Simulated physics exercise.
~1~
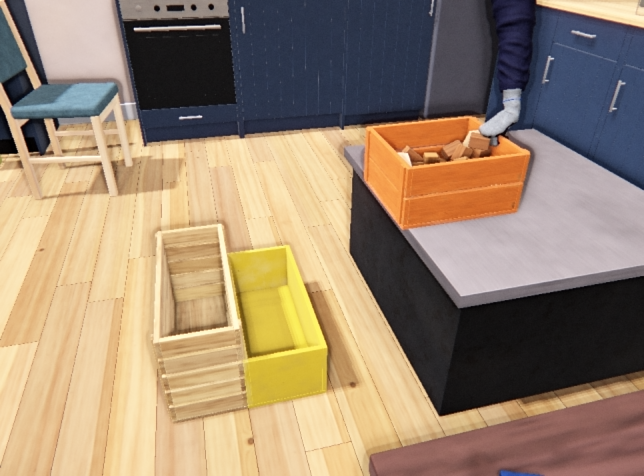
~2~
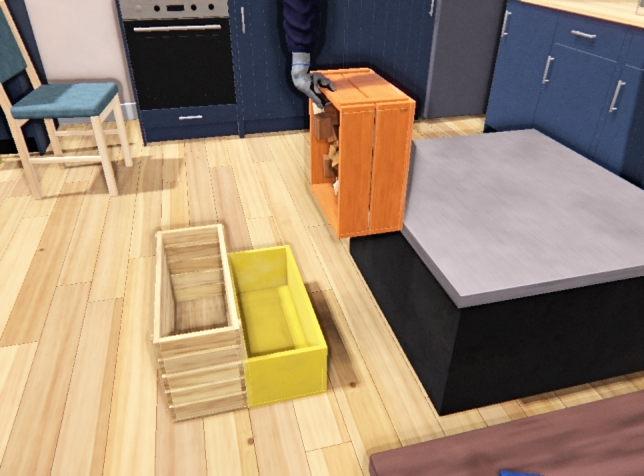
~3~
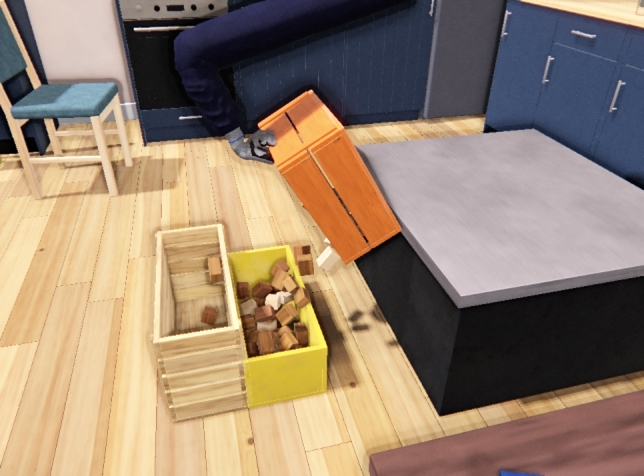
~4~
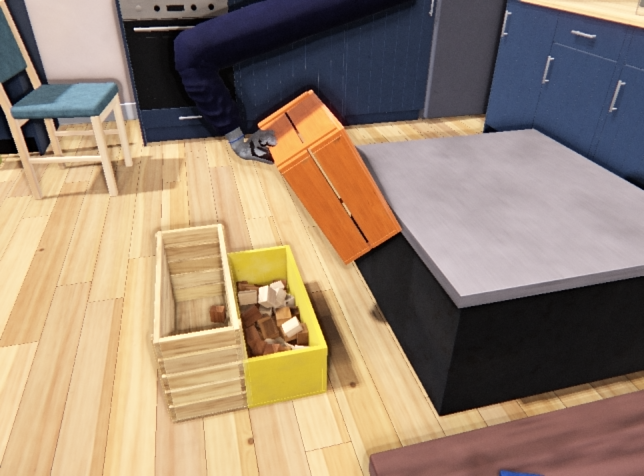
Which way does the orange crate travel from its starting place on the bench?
It moves to the left, towards the edge of the bench nearest the two boxes on the floor.
